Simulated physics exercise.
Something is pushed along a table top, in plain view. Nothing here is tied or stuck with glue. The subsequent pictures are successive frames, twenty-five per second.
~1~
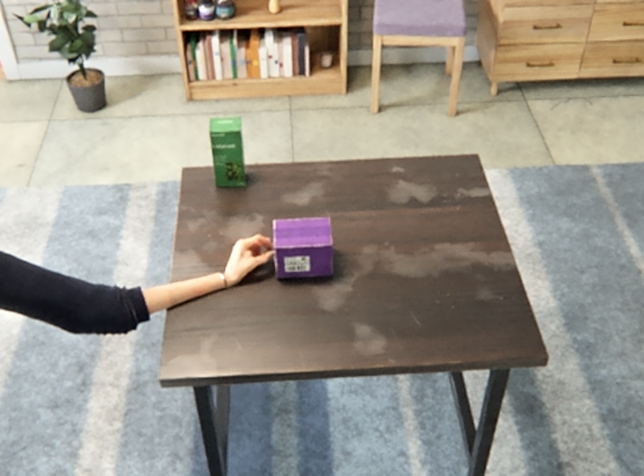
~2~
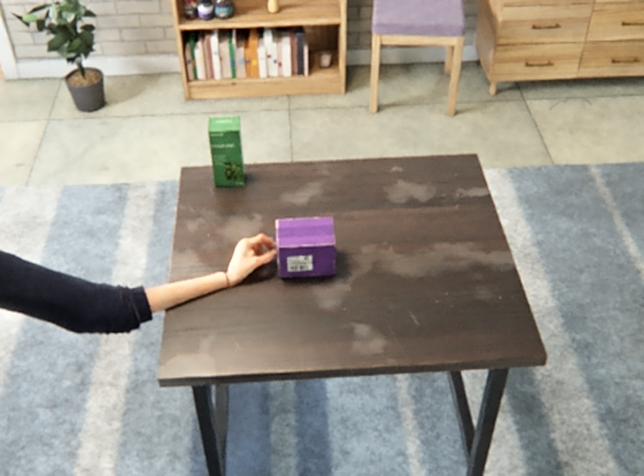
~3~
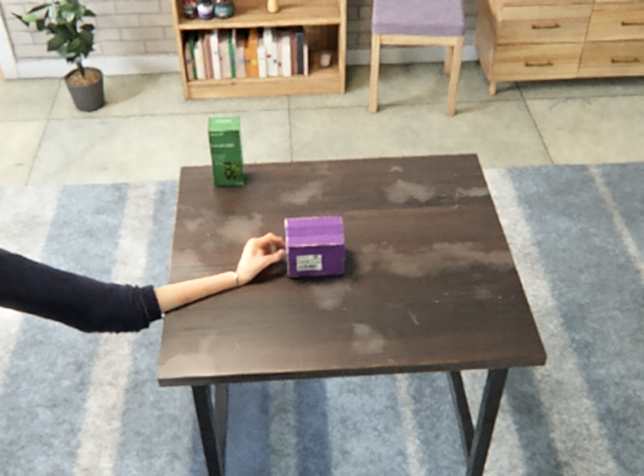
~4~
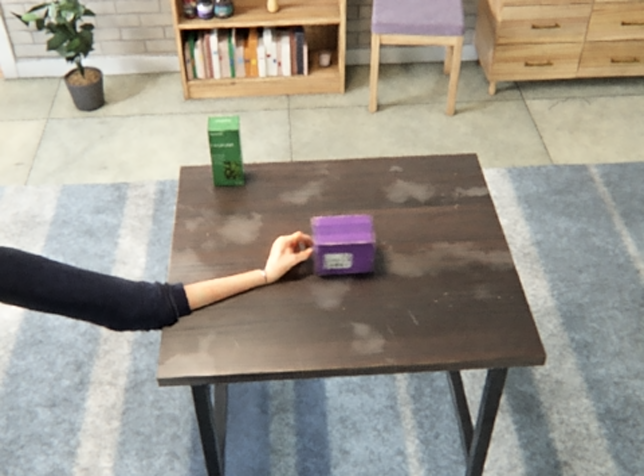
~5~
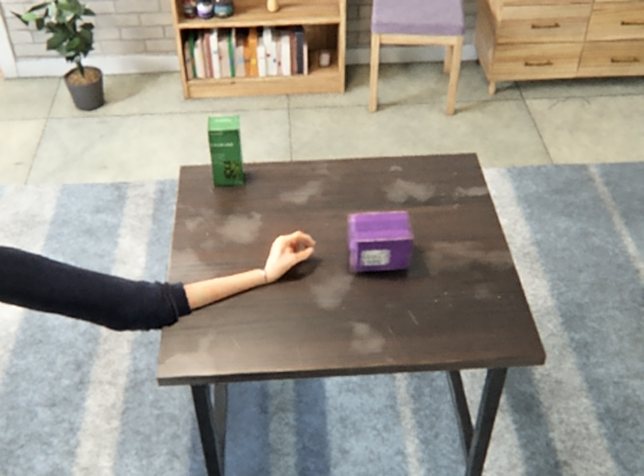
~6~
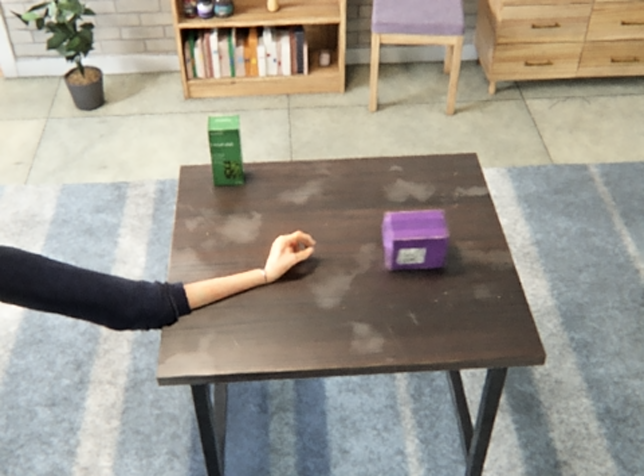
At first, a hand in a dark sleeve touches the left side of a purple box on a dark wooden table, with a green box standing behind. The hand pushes the purple box to the right, then stays in place while the box slides farther right, away from the fingers.
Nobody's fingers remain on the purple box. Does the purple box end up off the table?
Yes, gone from the top.
Then, 0.10 s later than the last frame, purple box moved well along near (495, 236).
Then, 0.30 s later than the last frame, purple box now off the table.
Then, 0.40 s later than the last frame, things are still on the move.
Then, 0.50 s later than the last frame, as before.
When it is over, off the table, purple box.
